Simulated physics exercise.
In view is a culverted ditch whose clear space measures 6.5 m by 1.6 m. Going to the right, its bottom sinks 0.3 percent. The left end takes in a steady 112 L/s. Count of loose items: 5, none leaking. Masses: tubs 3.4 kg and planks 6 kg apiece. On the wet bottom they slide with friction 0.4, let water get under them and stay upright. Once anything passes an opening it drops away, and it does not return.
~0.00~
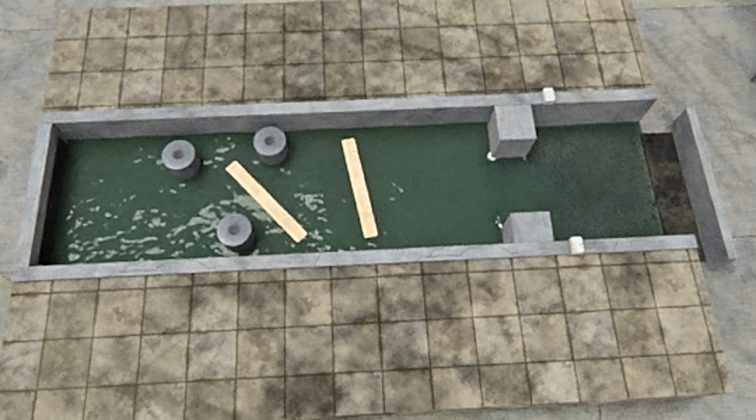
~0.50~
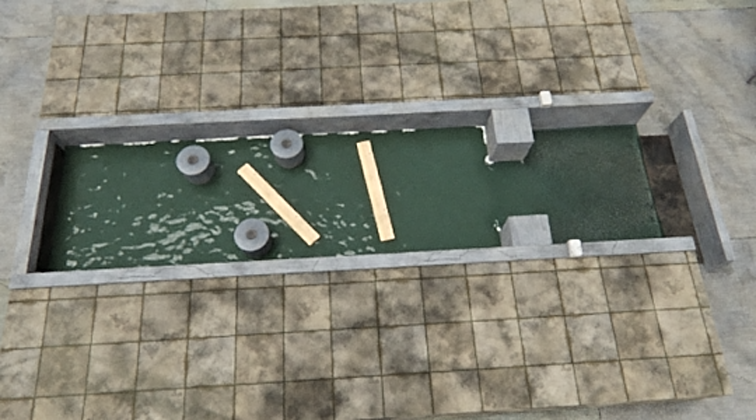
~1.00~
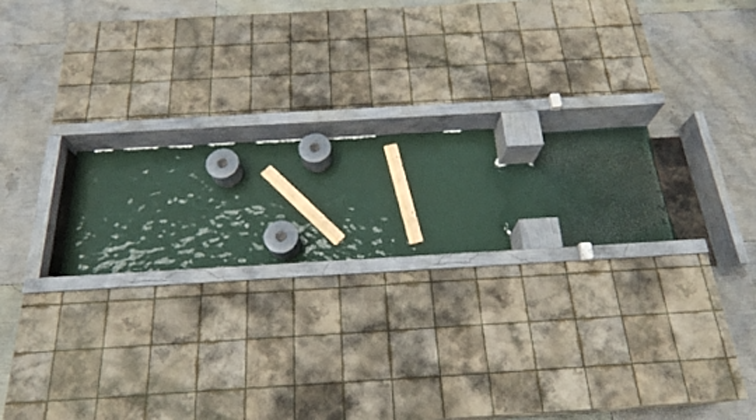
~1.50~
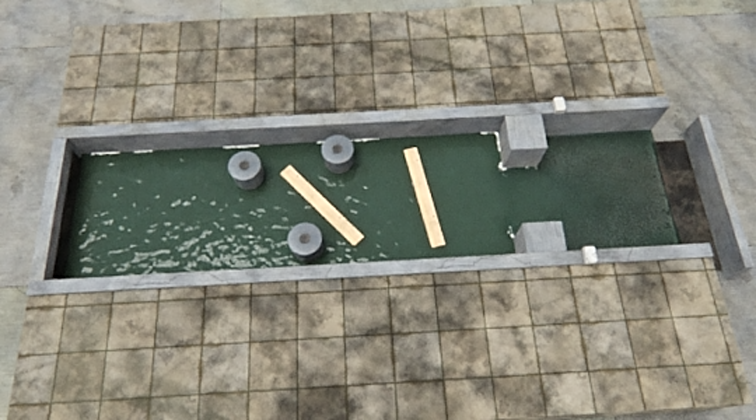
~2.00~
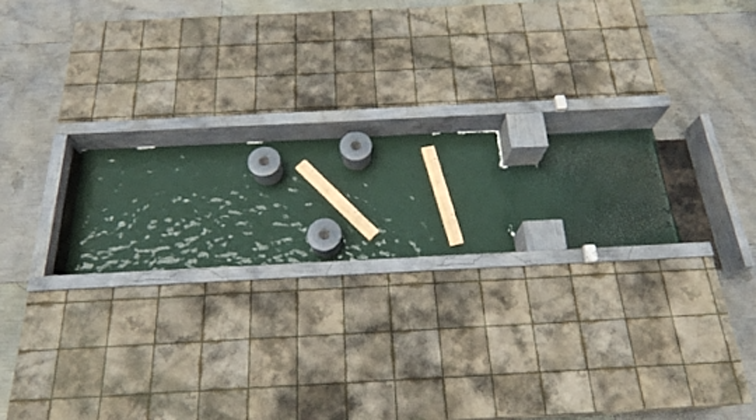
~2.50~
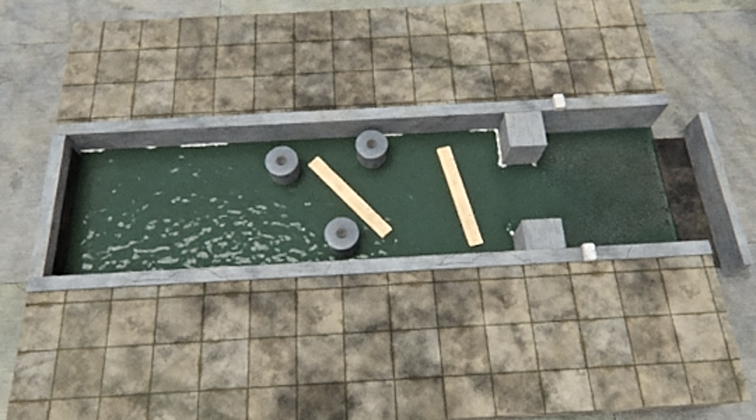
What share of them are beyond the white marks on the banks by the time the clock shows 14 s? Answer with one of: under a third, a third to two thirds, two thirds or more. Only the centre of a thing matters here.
Under a third.
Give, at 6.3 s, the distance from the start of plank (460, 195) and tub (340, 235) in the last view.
Distances, as listed: 140 cm then 250 cm.
After 3.5 s 0 of 5 are over the mark; 5 afloat.
After 6.3 s 0 of 5 are over the mark; 5 afloat.
After 10.0 s 0 of 5 are over the mark; 5 afloat.
After 14.0 s 0 of 5 are over the mark; 5 afloat.
